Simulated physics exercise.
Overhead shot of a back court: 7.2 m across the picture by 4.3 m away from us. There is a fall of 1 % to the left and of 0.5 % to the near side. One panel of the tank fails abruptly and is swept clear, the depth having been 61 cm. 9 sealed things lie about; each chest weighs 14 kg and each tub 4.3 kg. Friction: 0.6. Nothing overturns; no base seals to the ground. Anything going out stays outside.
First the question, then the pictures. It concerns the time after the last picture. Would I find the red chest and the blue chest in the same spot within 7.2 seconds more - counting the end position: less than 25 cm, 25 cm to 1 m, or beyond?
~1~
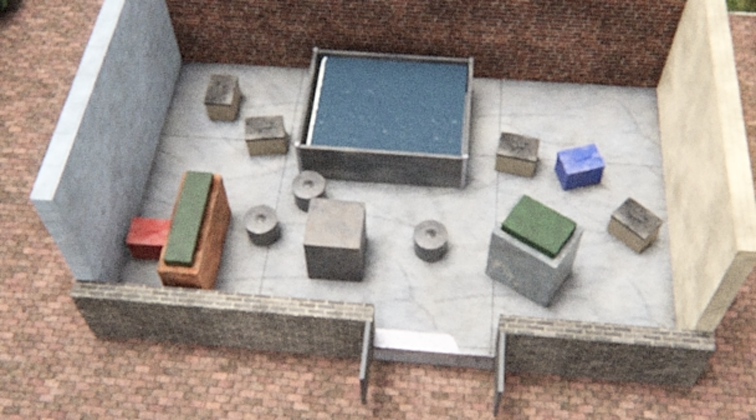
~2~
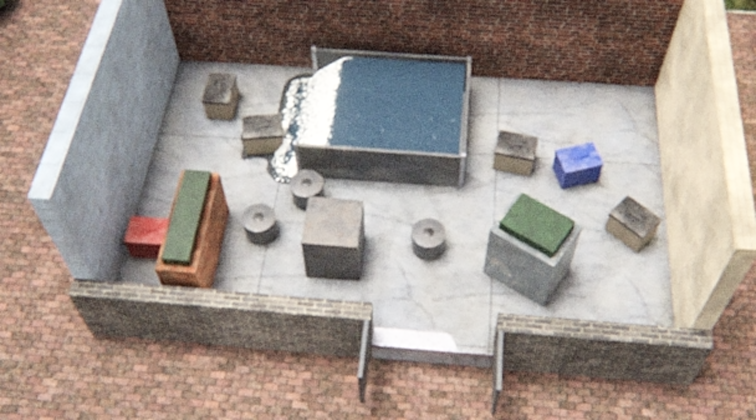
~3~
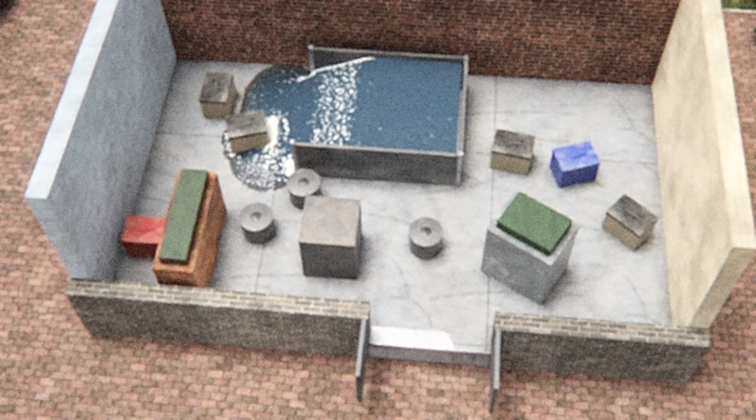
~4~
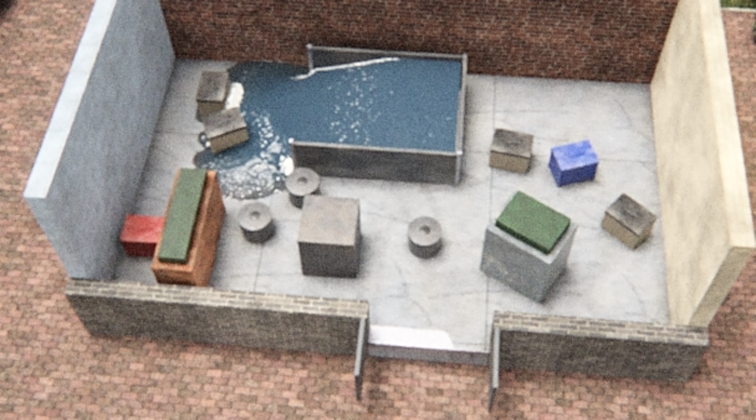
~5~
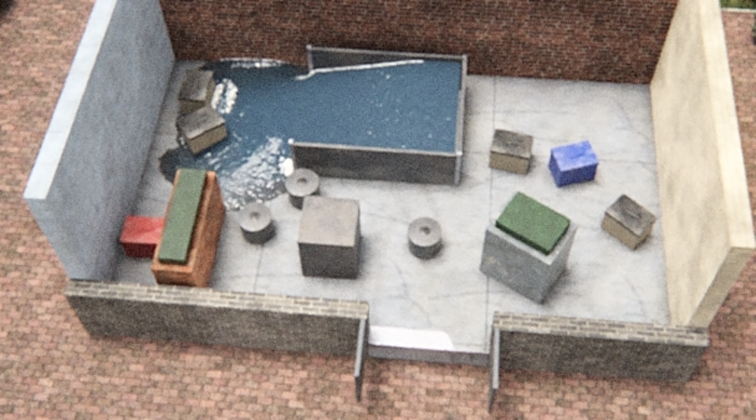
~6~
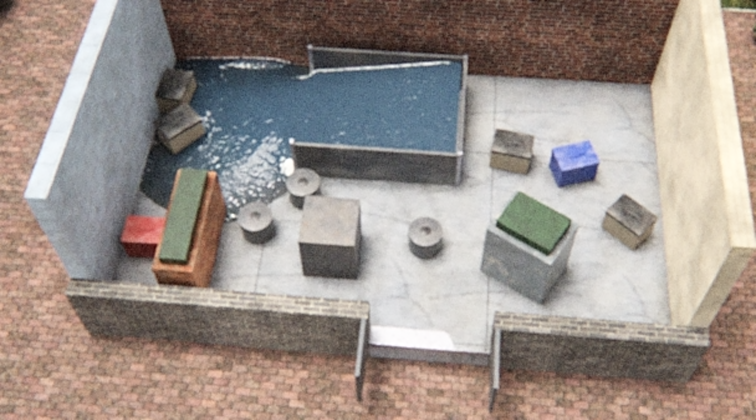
Result: My guess is the red chest gets washed a long way. My guess is the blue chest remains near its start.
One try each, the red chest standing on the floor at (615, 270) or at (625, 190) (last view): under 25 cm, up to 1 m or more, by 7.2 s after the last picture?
Well, the first time it keeps still, and the second time it keeps still.
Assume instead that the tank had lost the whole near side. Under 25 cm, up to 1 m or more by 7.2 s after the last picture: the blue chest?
I'd say the blue chest scarcely moves.
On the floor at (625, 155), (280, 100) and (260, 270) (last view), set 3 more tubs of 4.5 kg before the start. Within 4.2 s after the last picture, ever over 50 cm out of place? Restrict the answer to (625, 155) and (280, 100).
So that's behind the line and then across the line.
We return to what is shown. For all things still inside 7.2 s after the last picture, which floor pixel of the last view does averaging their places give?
I'd say about (450, 198) in the last view.
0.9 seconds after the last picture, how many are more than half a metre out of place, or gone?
Answer: 2.
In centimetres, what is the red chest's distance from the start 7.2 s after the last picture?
Roughly 200 centimetres.
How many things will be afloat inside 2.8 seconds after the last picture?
That would be 3 of them.
Then, 0.9 s after the last picture the red chest is near (149, 236), 0.1 m from its start, aground; the blue chest is near (576, 155), 0.0 m from its start, aground; 0 of 9 are out; 2 afloat.
Then, 2.8 s after the last picture the red chest is near (146, 238), 0.4 m from its start, afloat; the blue chest is near (576, 155), 0.0 m from its start, aground; 0 of 9 are out; 3 afloat.
Then, 4.8 s after the last picture the red chest is near (168, 188), 0.6 m from its start, afloat; the blue chest is near (576, 155), 0.0 m from its start, aground; 0 of 9 are out; 5 afloat.
Then, 7.2 s after the last picture the red chest is near (276, 175), 1.9 m from its start, afloat; the blue chest is near (577, 155), 0.0 m from its start, aground; 0 of 9 are out; 6 afloat.
